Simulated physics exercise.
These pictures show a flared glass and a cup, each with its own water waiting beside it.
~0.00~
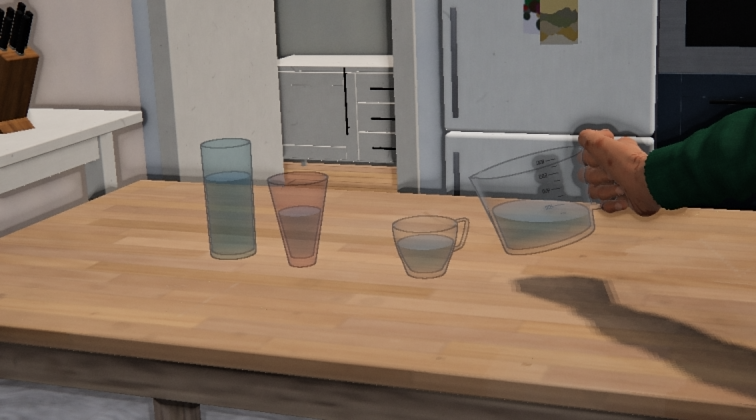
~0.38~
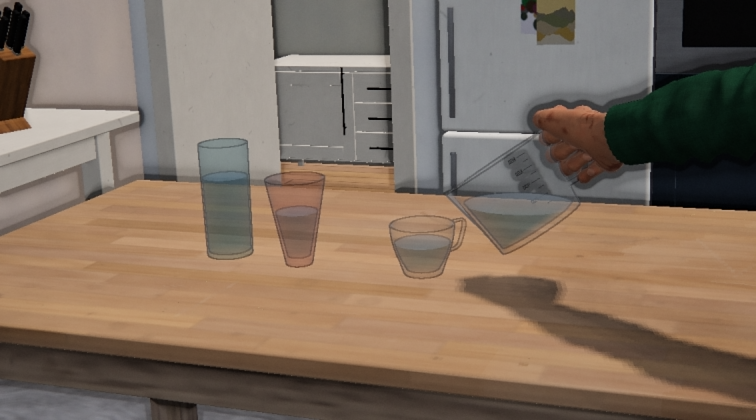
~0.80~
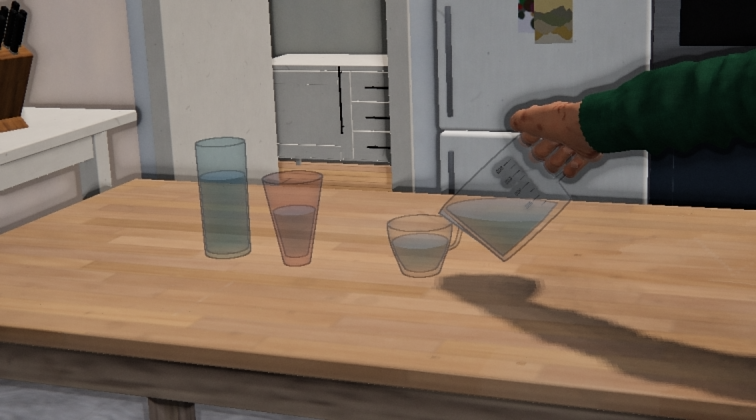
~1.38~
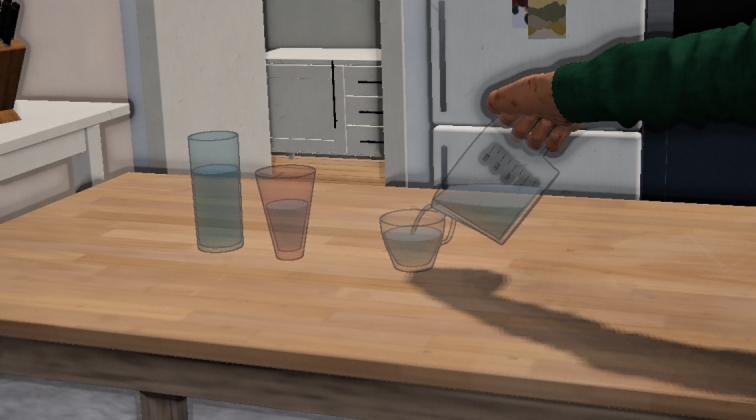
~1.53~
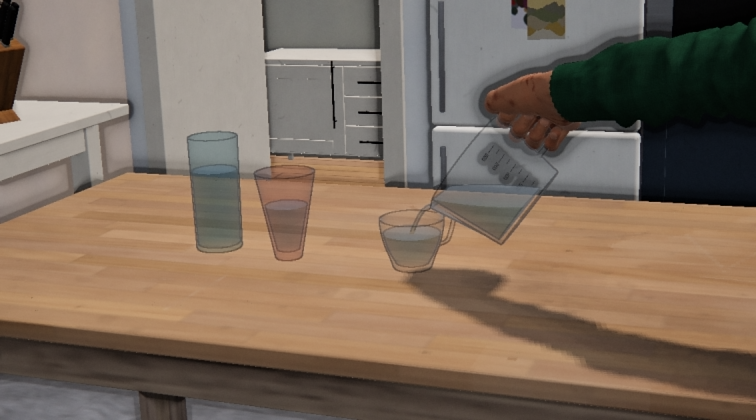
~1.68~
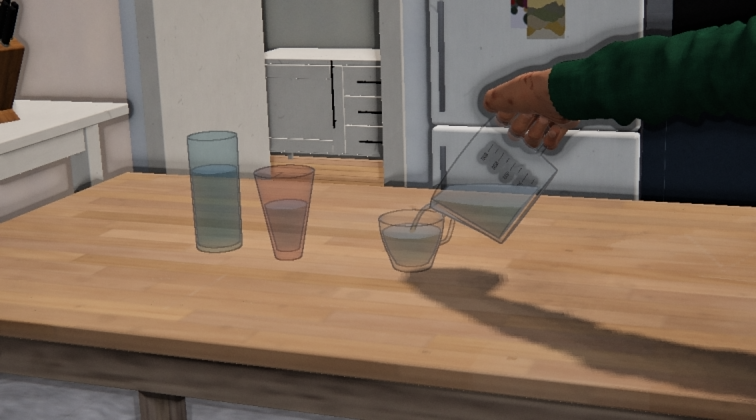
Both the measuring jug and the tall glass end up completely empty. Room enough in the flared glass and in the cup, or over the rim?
Result: The flared glass cannot contain it. The cup cannot contain it.
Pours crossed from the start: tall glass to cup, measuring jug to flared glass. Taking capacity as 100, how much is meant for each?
180 % and 160 %, in that order.
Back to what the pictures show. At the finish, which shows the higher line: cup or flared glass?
The higher line is in the left one.
After 4.4 s, the cup is full to the brim and has run over.
After 18.1 s, the flared glass is full to the brim and has run over; the cup is full to the brim and has run over.
